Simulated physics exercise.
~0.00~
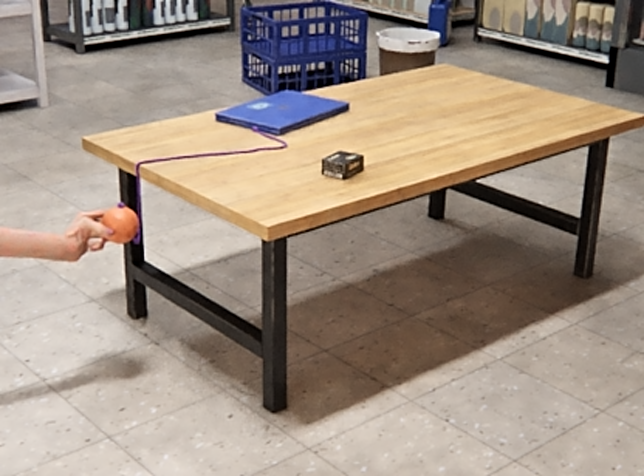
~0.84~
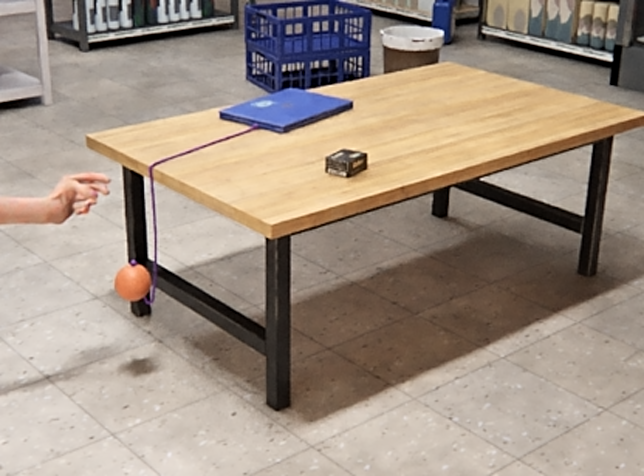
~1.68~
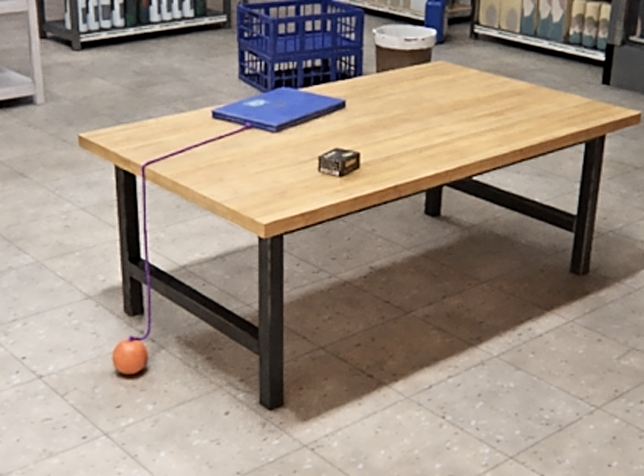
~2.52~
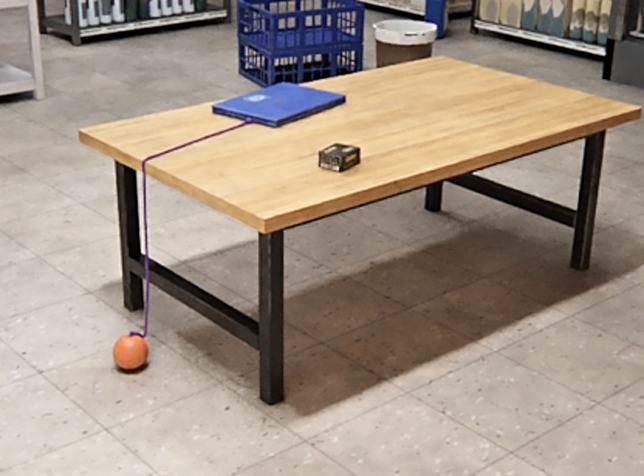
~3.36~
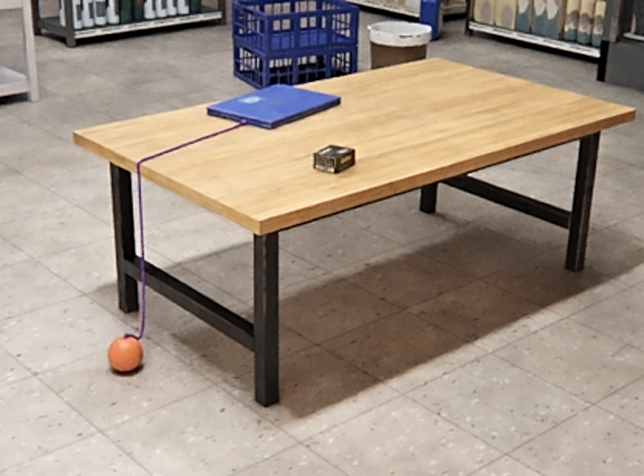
At first, a hand at the left holds an orange beside a wooden table with black legs, while a purple shoelace runs from it over the table edge to a blue laptop. A small black box sits nearby on the tabletop. The hand lets go and draws back as the orange drops past the edge, the lace trailing above it. The orange reaches the floor near the table leg, and the hand is gone from view. It then rests there, with the lace draped over the edge, while the laptop and the box stay in their places.
